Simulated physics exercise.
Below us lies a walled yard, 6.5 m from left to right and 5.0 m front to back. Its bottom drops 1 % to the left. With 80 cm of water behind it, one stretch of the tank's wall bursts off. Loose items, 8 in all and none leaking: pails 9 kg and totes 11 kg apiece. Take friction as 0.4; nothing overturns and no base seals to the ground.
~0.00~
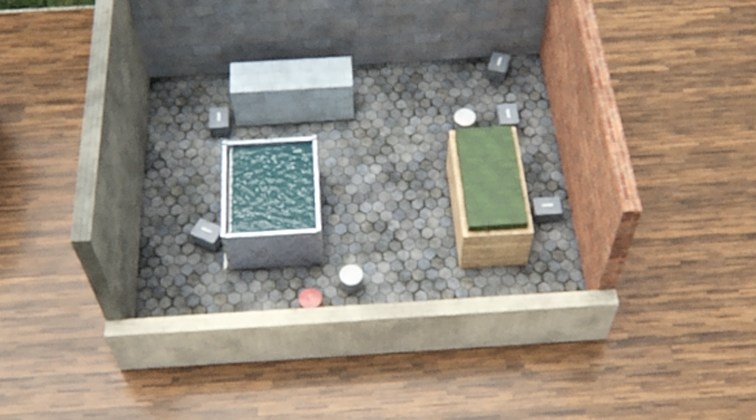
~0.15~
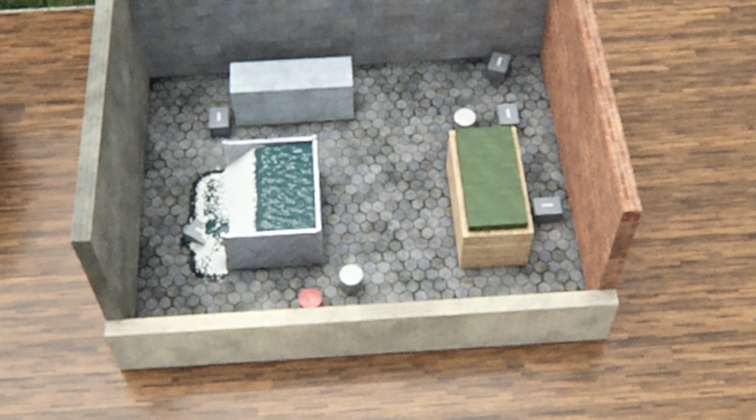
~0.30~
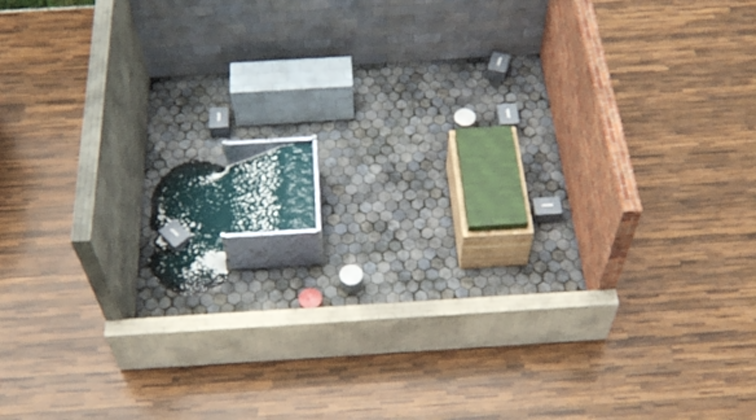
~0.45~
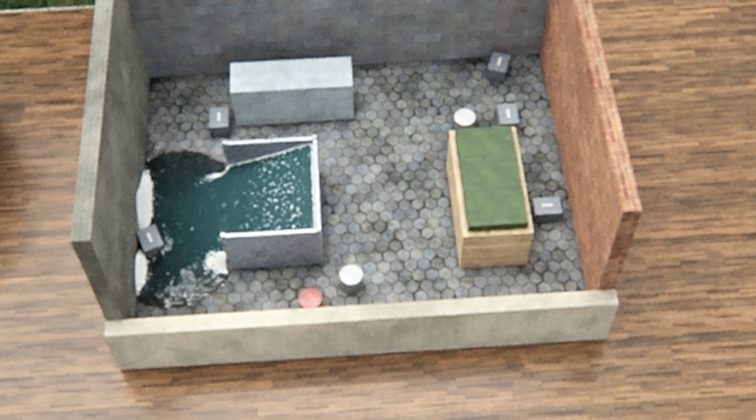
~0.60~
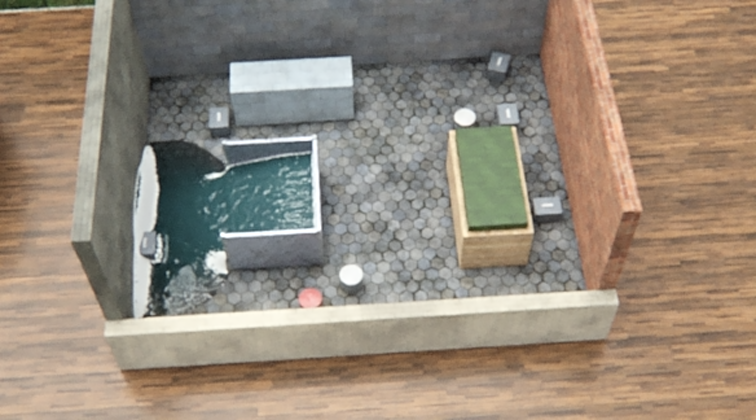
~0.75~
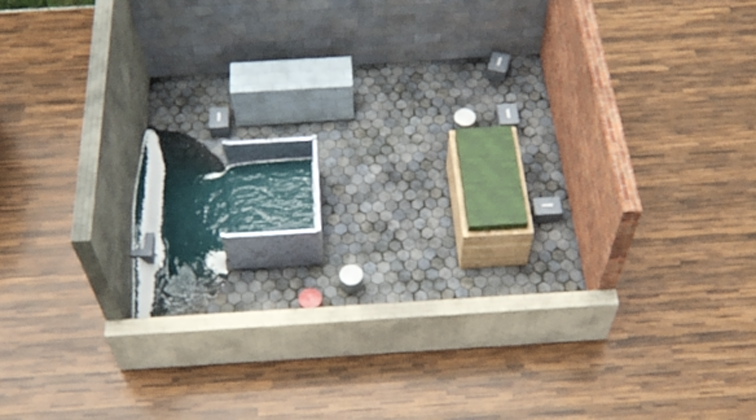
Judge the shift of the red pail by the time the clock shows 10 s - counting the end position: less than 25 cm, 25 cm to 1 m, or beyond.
Red pail travels far.
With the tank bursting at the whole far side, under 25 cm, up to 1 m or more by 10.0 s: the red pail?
Then the red pail holds its place.
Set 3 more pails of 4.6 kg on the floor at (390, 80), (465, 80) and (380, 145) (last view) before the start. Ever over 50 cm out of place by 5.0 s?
In turn: Over, more, under.
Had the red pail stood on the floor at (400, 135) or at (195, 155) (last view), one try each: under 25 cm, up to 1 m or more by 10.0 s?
In turn: It stays put; it gets carried off.
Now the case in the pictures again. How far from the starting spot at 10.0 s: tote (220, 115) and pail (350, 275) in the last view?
In turn: 60 cm, 200 cm.
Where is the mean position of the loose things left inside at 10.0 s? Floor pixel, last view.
Around (453, 180).
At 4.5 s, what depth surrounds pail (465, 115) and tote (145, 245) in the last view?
About 1 and 5 cm.
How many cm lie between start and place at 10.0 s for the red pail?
About 350 cm.
After 2.0 s the red pail is near (334, 294), 0.3 m from its start, aground; 1 afloat.
After 4.5 s the red pail is near (556, 274), 3.5 m from its start, aground; 1 afloat.
After 7.0 s the red pail is near (546, 253), 3.5 m from its start, aground; 2 afloat.
After 10.0 s the red pail is near (545, 254), 3.5 m from its start, aground; 0 afloat.
